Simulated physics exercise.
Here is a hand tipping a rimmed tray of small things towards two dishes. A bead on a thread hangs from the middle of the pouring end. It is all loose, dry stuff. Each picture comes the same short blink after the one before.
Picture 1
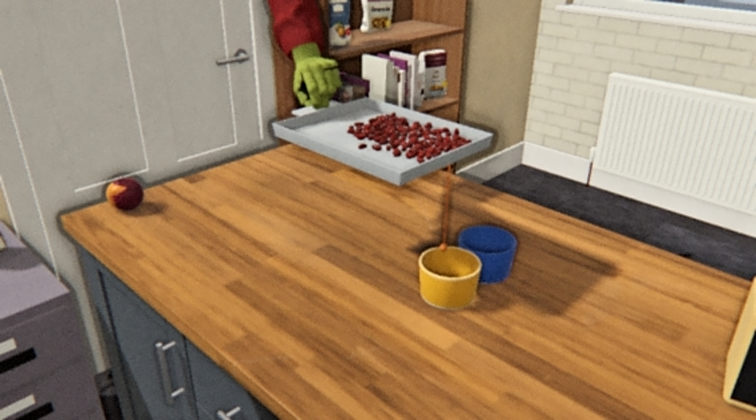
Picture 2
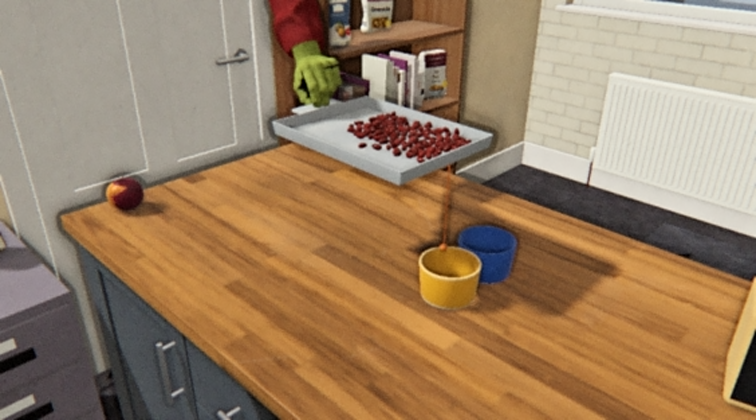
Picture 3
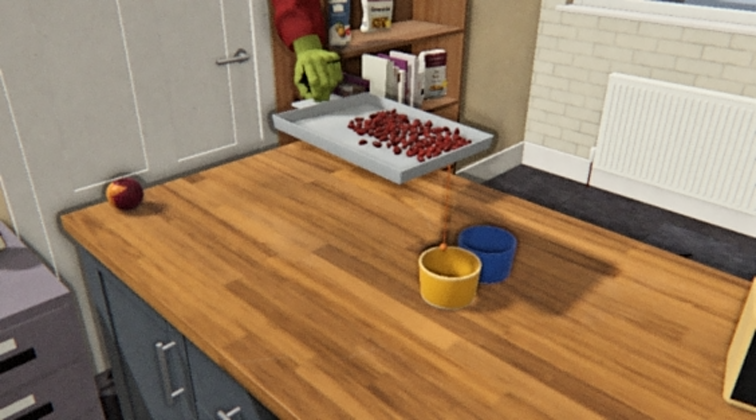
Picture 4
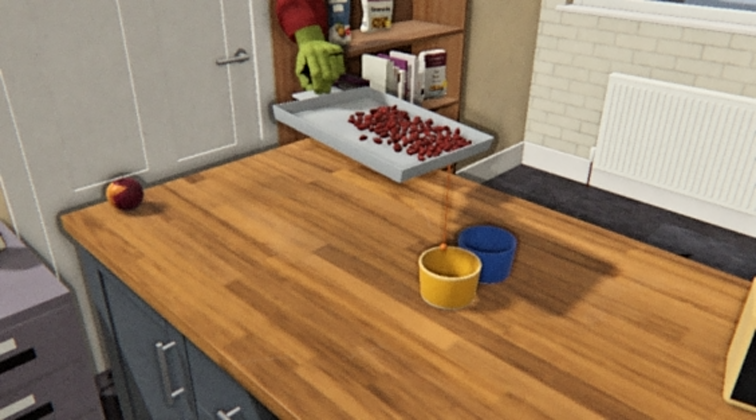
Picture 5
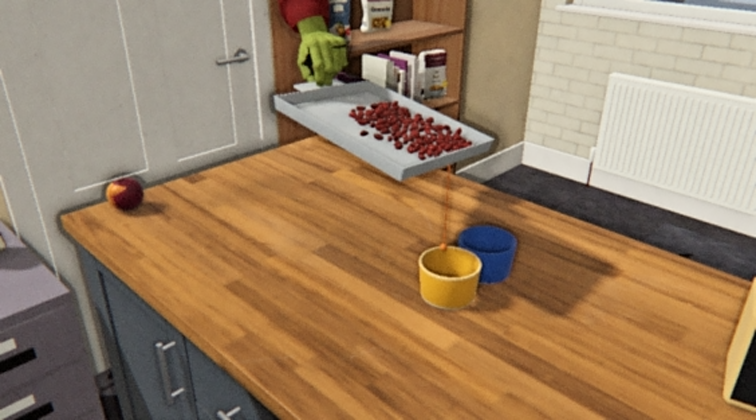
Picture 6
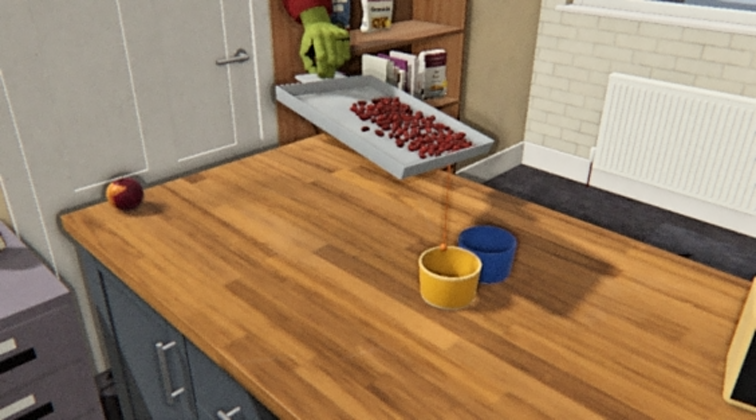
The video shows a green-gloved hand holding a grey rimmed tray of red beans above a wooden counter with a yellow dish and a blue dish. The tray starts level, then tilts slightly, its right corner lowest.
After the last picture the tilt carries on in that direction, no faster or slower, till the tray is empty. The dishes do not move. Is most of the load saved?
The two hold the larger part of the load.
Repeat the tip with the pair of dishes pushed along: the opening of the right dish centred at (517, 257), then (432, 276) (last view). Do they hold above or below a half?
In turn: Below a half; below a half.
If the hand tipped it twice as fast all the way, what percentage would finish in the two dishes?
Close to 70 per cent.
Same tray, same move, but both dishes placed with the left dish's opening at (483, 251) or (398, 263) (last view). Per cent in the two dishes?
Near 80 % and 0 %.
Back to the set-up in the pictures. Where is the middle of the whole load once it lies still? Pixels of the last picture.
At about (488, 267).
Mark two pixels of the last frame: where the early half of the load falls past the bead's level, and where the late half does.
At about (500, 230), then at (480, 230).
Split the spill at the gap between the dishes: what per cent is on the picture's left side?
It comes to 0 per cent or so.
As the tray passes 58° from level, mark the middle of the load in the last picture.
At about (447, 116).
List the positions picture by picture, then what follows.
The first picture shows corners of the pouring end (400, 171) and (490, 134), level; middle of the load (412, 136), kidney beans; left dish (473, 287); right dish (509, 263); bead on its thread (444, 247).
The second picture shows corners of the pouring end (400, 171) and (490, 135), level; middle of the load (412, 136).
The third picture shows corners of the pouring end (401, 170) and (490, 136), tipped barely, lowest at the right corner; middle of the load (412, 134).
The fourth picture shows corners of the pouring end (402, 169) and (491, 137), tipped a little, lowest at the right corner; middle of the load (413, 132).
The fifth picture shows corners of the pouring end (403, 167) and (491, 139), tipped a little, lowest at the right corner; middle of the load (413, 129).
The sixth picture shows corners of the pouring end (404, 166) and (491, 140), tipped a little, lowest at the right corner; middle of the load (414, 127); left dish (473, 287); right dish (509, 263).
Just after the last frame, tray tipped steeply; every one on the tray.
A moment on, tray tipped right over; roughly a third on the tray; just a few in the left dish; about a tenth in the right dish; just a few outside both; roughly half in the air.
Further on, tray tipped past a quarter turn; about a tenth in the left dish; roughly two thirds in the right dish; roughly a quarter outside both.
When it is over, tray tipped past a quarter turn; about a tenth in the left dish; roughly two thirds in the right dish; roughly a quarter outside both.
